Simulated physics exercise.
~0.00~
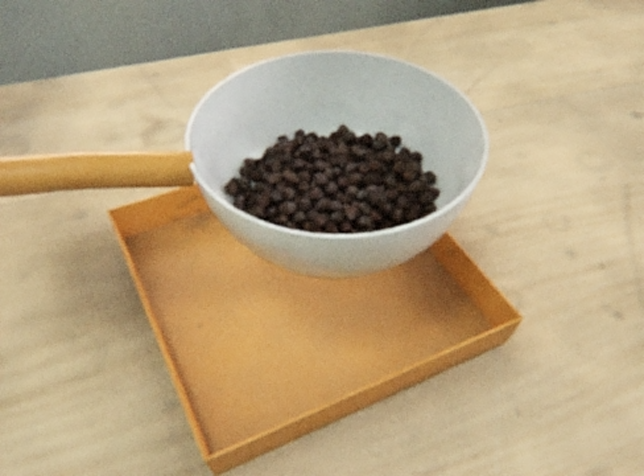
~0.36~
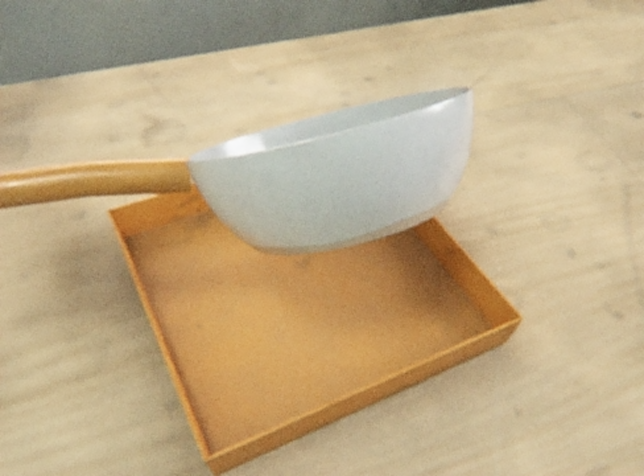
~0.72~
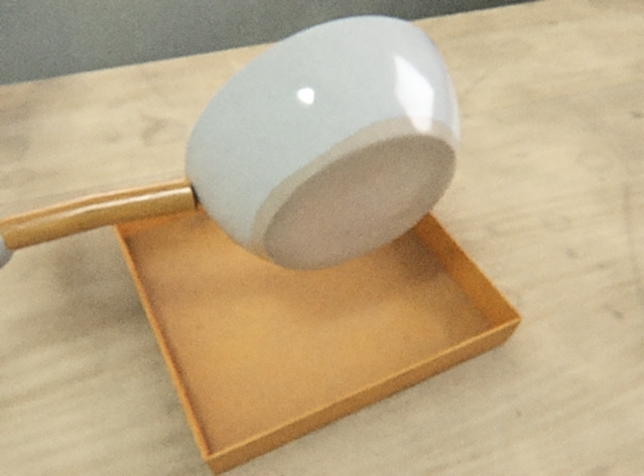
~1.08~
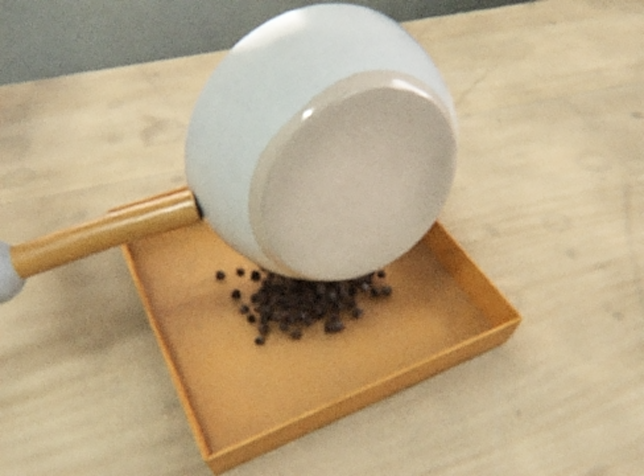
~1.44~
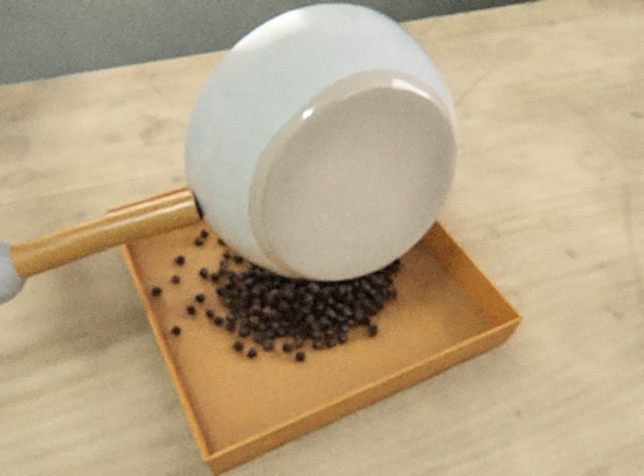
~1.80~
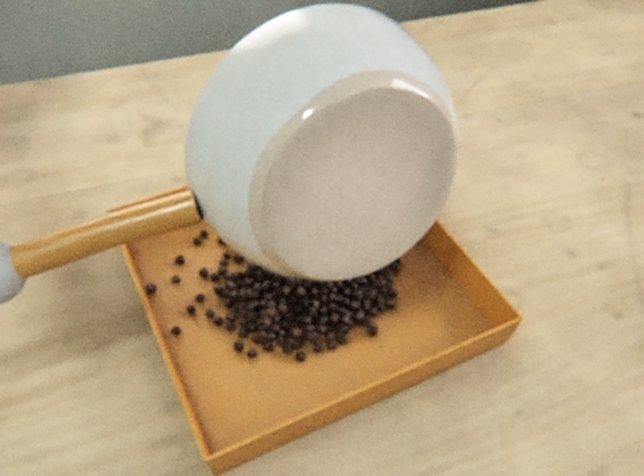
White ladle with a wooden handle tipping dark coffee beans into a shallow orange tray, where they settle in a loose heap.
